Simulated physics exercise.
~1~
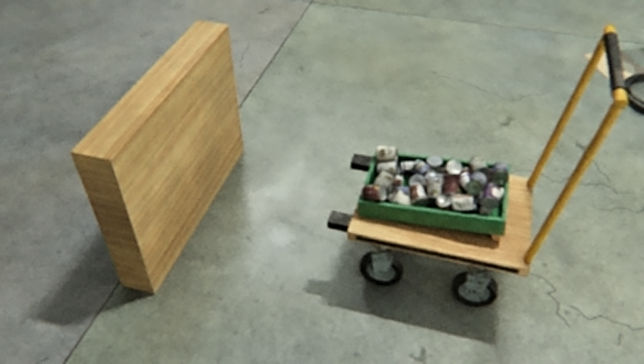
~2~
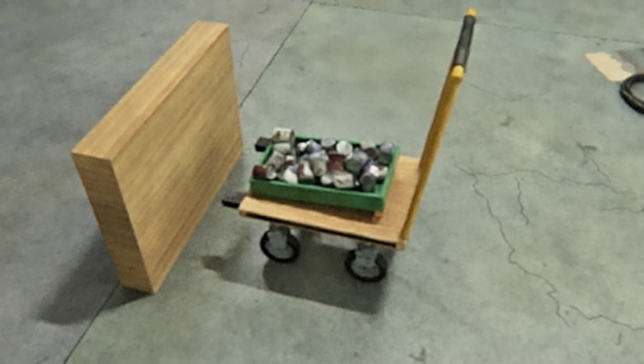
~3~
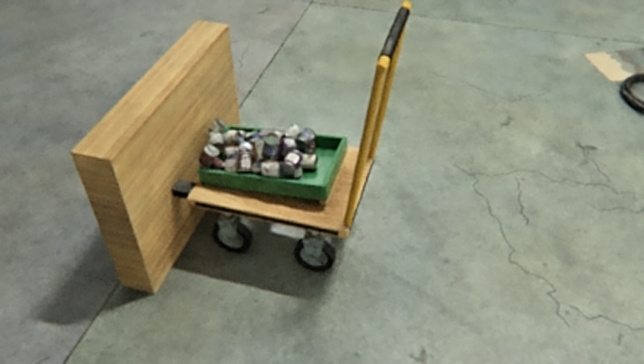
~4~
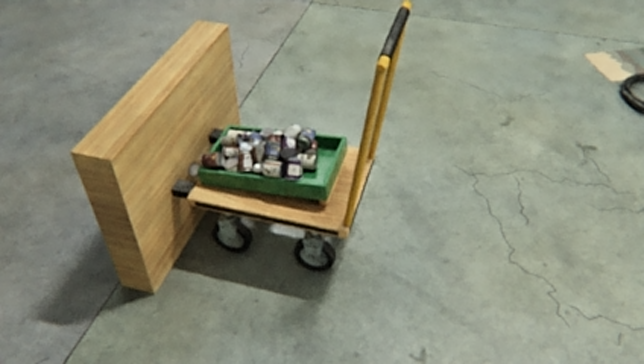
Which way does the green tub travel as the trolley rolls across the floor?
The green tub moves to the left, carried on the trolley towards the upright wooden block.
